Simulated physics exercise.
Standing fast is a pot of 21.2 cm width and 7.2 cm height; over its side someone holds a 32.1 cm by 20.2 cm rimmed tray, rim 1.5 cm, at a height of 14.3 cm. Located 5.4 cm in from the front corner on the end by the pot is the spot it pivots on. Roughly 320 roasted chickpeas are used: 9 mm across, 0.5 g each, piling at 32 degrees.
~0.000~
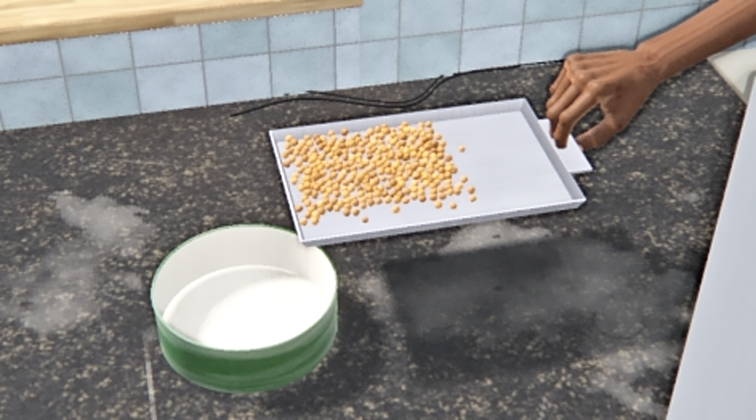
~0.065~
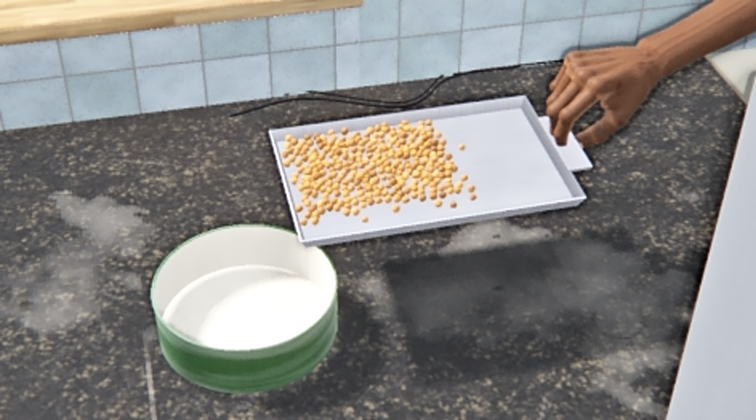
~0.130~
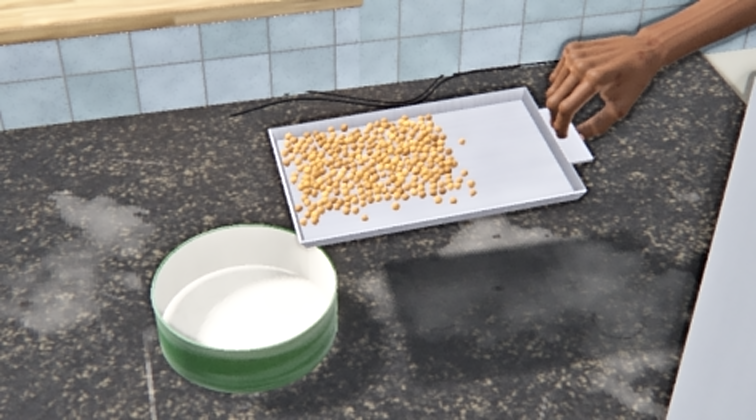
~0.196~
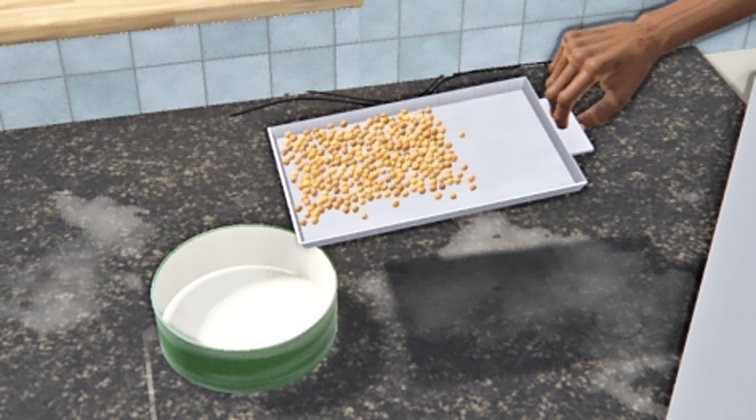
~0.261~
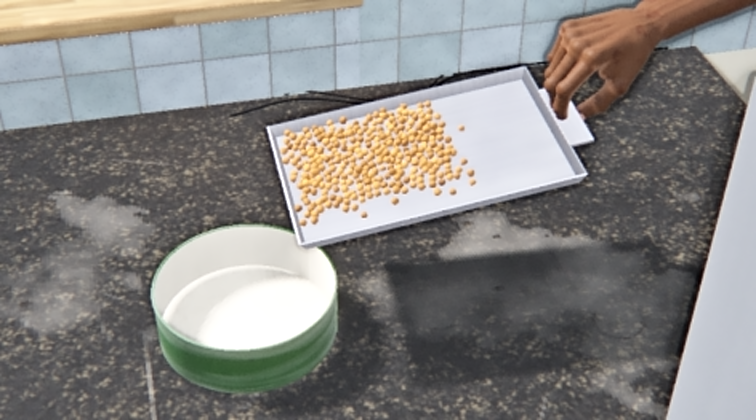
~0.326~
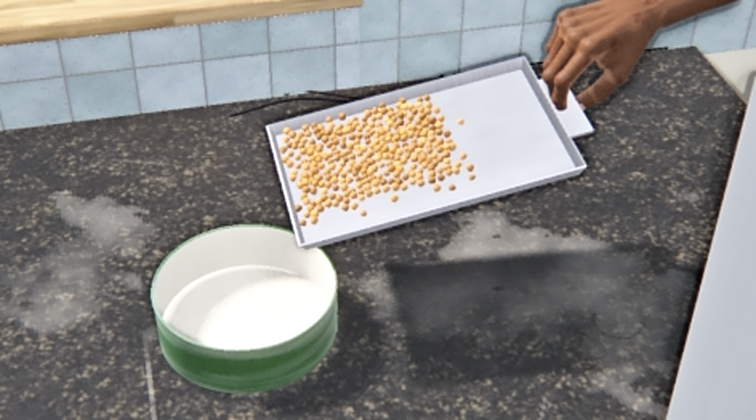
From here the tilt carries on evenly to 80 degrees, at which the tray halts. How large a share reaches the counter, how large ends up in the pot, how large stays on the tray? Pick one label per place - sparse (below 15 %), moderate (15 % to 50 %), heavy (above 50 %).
Counter: Sparse; pot: Heavy; tray: Sparse.
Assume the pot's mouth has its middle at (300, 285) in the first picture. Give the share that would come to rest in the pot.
With the pot there, close to 95 per cent.
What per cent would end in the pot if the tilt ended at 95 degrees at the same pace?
It would land at about 100 percent.
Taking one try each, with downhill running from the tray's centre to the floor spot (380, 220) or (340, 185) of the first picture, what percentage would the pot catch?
Near 85 and 55 per cent, in that order.
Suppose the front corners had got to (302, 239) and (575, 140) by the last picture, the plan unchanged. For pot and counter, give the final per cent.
Split: Pot = 85, counter = 15.
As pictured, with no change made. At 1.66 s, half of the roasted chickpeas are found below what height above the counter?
About 20 cm.
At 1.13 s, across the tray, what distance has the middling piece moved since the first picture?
It has moved some 4 cm from its start.
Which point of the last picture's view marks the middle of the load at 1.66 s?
Approximately (304, 170) in the last view.
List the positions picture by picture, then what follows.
The first frame shows tray tilt 0 degrees, front corners at (306, 237) and (578, 197); middle of the pieces at (373, 167); pot at (245, 284).
The second frame shows tray tilt 1 degrees, front corners at (306, 237) and (579, 195); middle of the pieces at (373, 166).
The third frame shows tray tilt 3 degrees, front corners at (305, 238) and (579, 188); middle of the pieces at (372, 163).
The fourth frame shows tray tilt 5 degrees, front corners at (305, 239) and (579, 180), lowest corner left front; middle of the pieces at (372, 160).
The fifth frame shows tray tilt 8 degrees, front corners at (304, 239) and (579, 172), lowest corner left front; middle of the pieces at (371, 156).
The sixth frame shows tray tilt 11 degrees, front corners at (304, 240) and (579, 164), lowest corner left front; middle of the pieces at (371, 153); pot at (245, 284). The tray's pace is about 40 degrees a second.
Then, at 1.13 s, tilt 43 degrees; the tray holds 100 %, the pot 0 %.
After 1.66 s, tilt 64 degrees; the tray holds 95 %, the pot 0 %.
Then, at 2.26 s, tilt 80 degrees; the tray holds 5 %, the pot 90 %.
In the end, at 3.1 s, counter 0 %, pot 100 %, tray 0 %.
